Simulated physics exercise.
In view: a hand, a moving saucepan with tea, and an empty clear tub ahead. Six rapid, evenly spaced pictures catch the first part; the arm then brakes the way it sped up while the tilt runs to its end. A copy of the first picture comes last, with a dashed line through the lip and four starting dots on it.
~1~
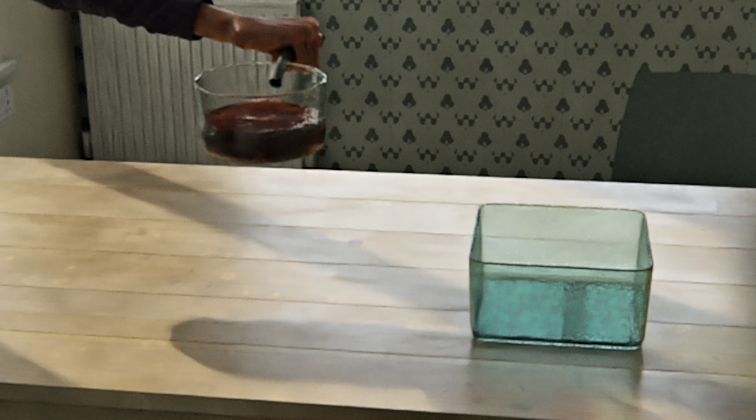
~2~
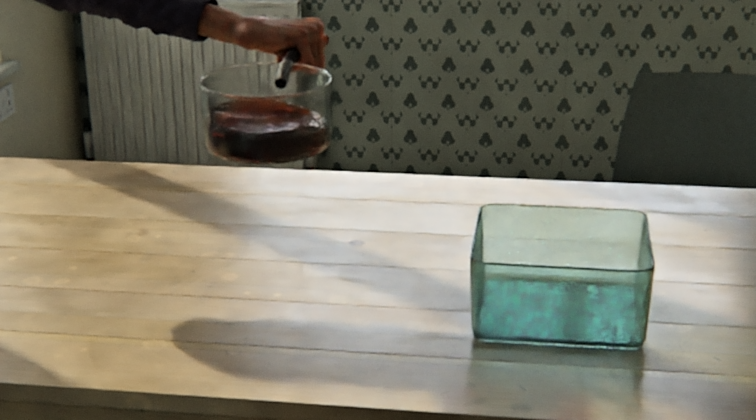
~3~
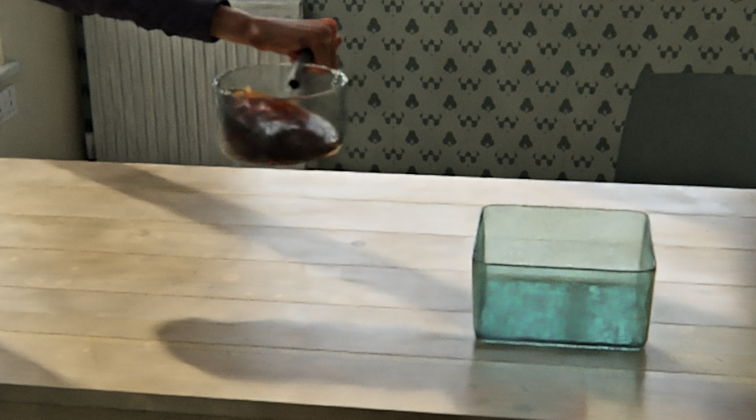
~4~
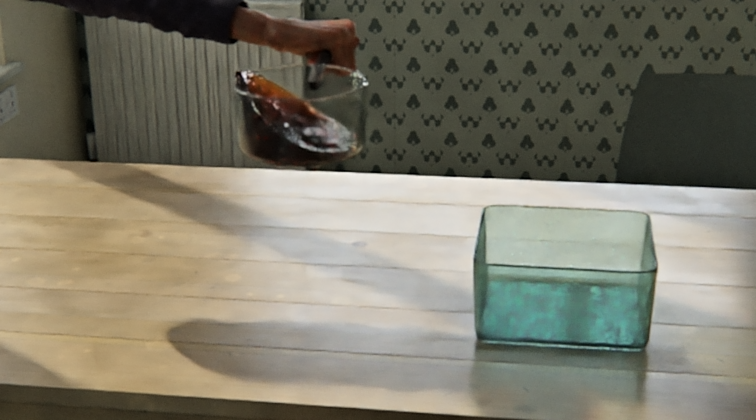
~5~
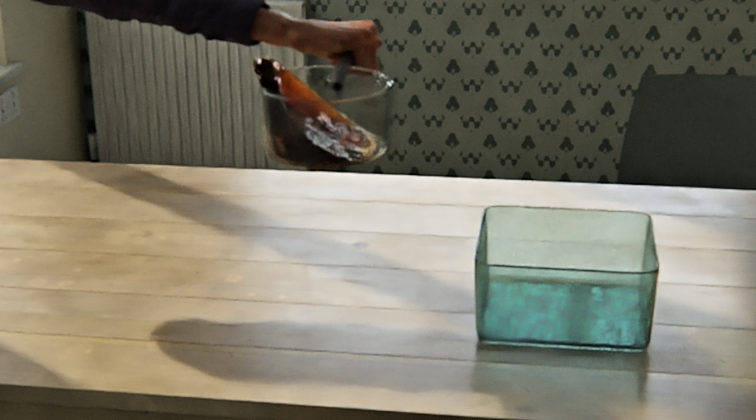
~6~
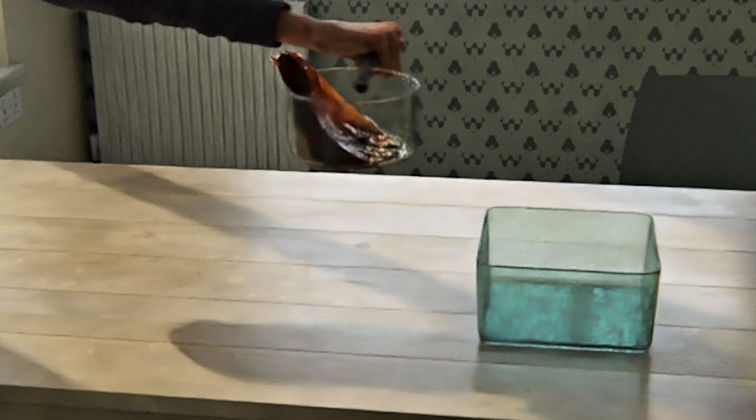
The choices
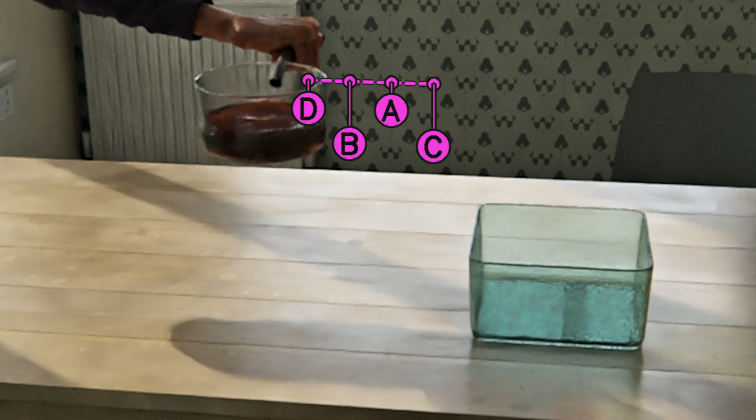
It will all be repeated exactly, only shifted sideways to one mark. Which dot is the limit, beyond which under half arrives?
B is the one.
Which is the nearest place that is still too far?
That is place D.
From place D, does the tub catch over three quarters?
No, less.
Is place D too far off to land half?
Yes, that goes wrong.
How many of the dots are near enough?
Three of them.
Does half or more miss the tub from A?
No, not at all.
In magenta, A at (391, 82); B at (349, 81); C at (433, 84); D at (308, 80).
If A is chosen, about 70 % lands in the tub, 4 % falls short and 26 % goes beside or beyond.
If B is chosen, about 75 % lands in the tub, 10 % falls short and 14 % goes beside or beyond.
If C is chosen, about 62 % lands in the tub, 3 % falls short and 35 % goes beside or beyond.
If D is chosen, about 37 % lands in the tub, 57 % falls short and 6 % goes beside or beyond.
